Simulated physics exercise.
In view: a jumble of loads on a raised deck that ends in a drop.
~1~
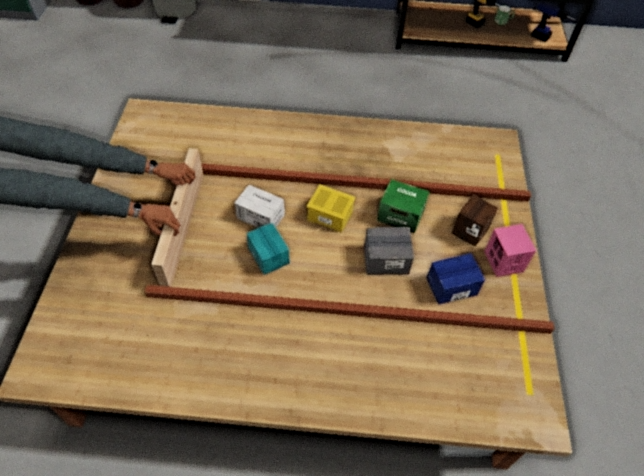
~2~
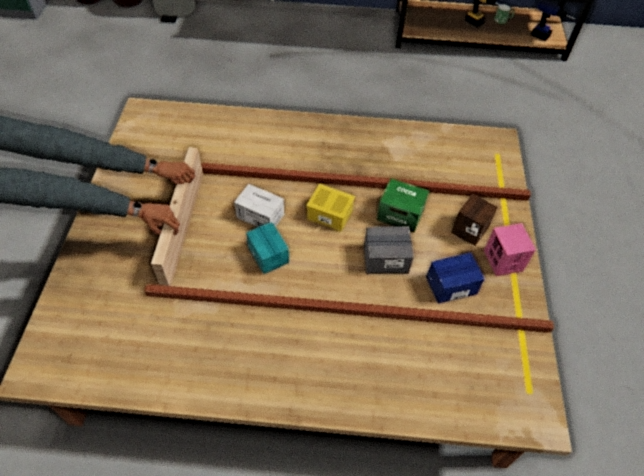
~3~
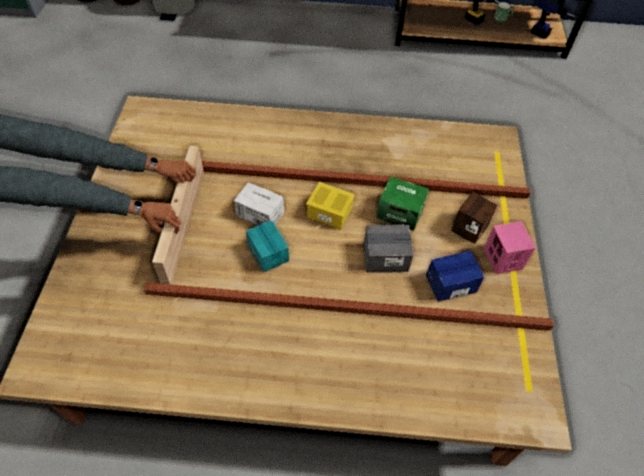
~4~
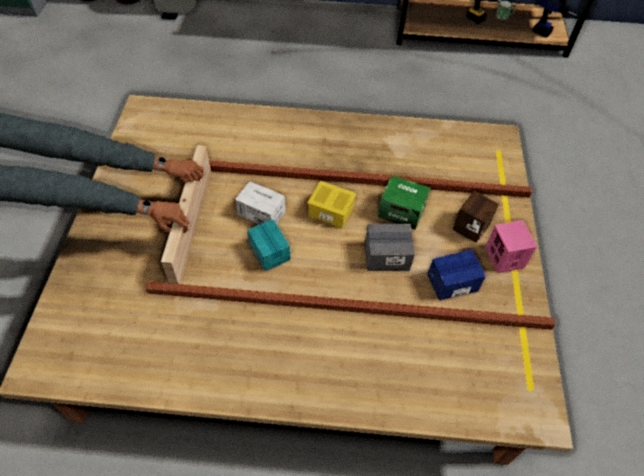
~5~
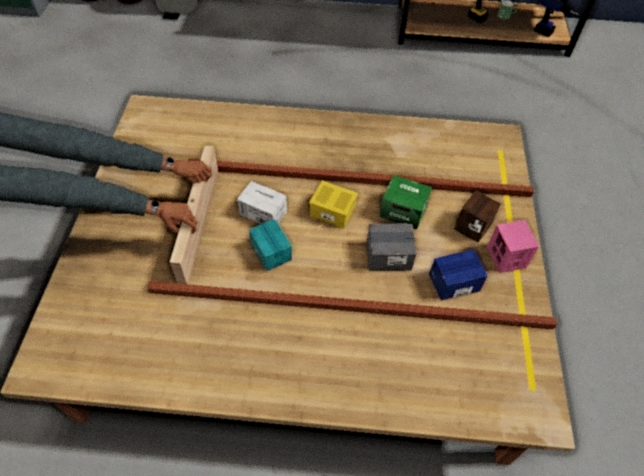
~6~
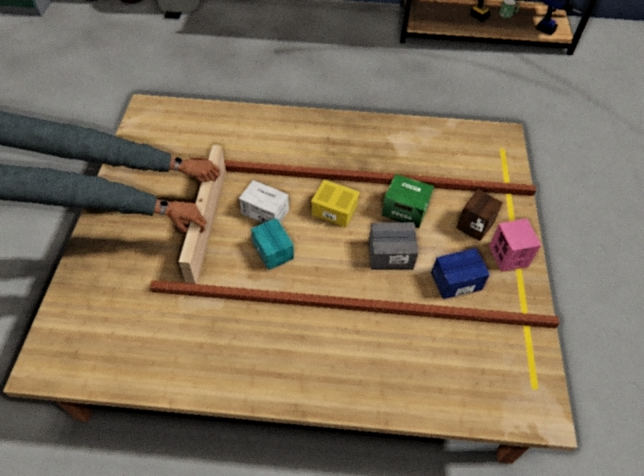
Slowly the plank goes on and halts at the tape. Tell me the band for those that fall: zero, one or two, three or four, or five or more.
Outcome: The number that fall off is five or more.
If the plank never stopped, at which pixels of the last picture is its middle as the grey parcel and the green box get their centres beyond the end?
At (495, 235) for the grey parcel; at (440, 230) for the green box.
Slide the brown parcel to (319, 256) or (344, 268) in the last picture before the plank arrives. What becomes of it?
The brown parcel falls; comes down.
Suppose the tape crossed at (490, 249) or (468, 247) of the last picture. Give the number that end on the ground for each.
In that order 4 and 3.
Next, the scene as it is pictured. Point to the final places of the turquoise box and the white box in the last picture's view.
Near (540, 274) and (538, 220).
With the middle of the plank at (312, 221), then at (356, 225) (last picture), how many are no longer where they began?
At the one place 4, at the other 6.
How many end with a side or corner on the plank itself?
2 of them.
Soon after, none off yet; pink crate at rest near (514, 246); brown parcel at rest near (479, 215); blue box at rest near (459, 274).
After that, none off yet; pink crate at rest near (514, 246); brown parcel displaced well along near (549, 218); blue box displaced about its own width near (507, 287).
In the end, the number that fall off is five or more; gone, yellow tote, grey parcel, green box, blue box, brown parcel and pink crate.
